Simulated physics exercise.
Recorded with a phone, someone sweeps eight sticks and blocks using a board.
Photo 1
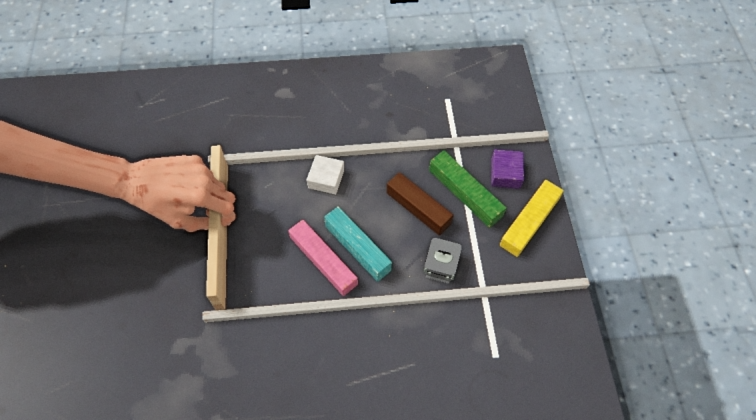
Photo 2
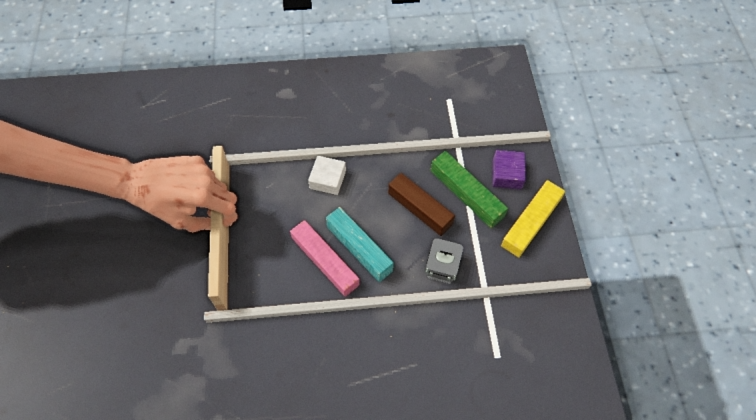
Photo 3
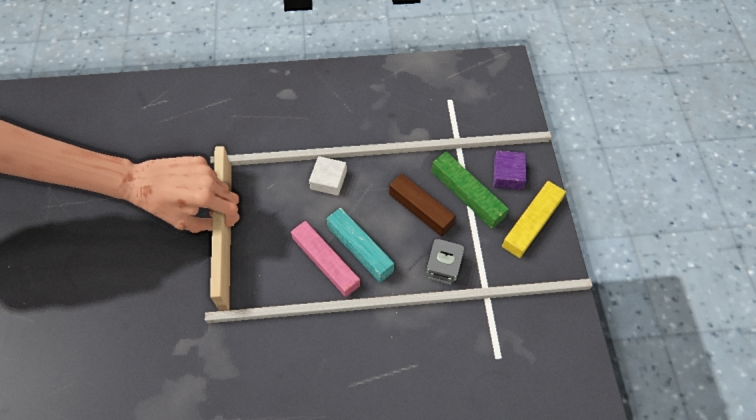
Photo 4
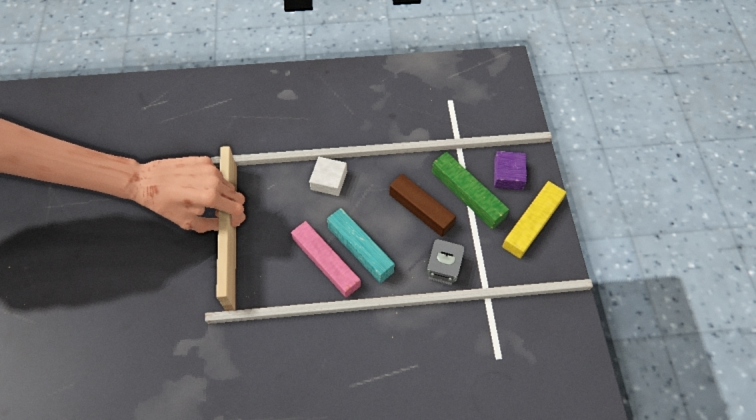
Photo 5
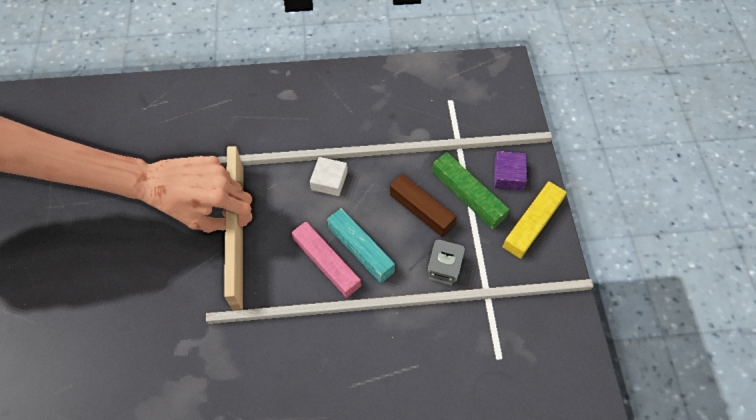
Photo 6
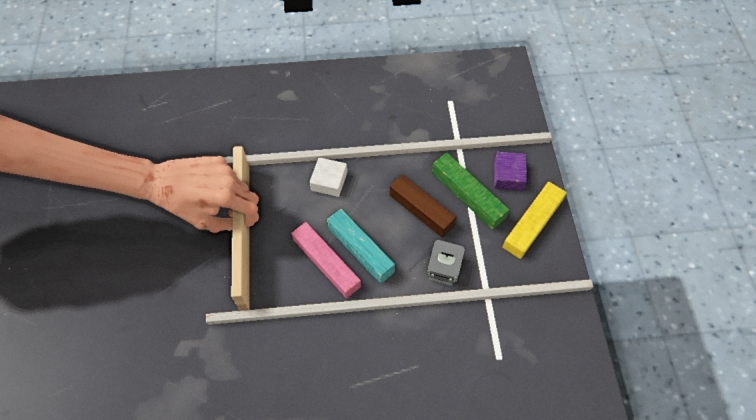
A hand slides a wooden board slightly right between two rails, toward several colored blocks.
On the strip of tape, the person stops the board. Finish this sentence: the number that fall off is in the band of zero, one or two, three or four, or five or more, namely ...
Namely zero.
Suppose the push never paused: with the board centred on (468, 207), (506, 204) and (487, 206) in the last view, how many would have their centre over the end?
The numbers are 0, 2 and 1.
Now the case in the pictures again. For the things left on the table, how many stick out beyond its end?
1 overhanging.
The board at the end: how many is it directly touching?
Count: 2.
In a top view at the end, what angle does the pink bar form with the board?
It measures close to 0 degrees.
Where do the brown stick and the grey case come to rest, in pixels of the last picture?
The brown stick stops around (515, 194); the grey case around (535, 257).
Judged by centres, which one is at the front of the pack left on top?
The yellow bar.
A little later, none off yet; yellow bar at rest near (535, 220); purple block at rest near (510, 171); green bar at rest near (469, 191).
Next, none off yet; yellow bar moving near (541, 219); purple block moving near (518, 167); green bar shifted a little near (496, 183).
When it is over, the number that fall off is zero.
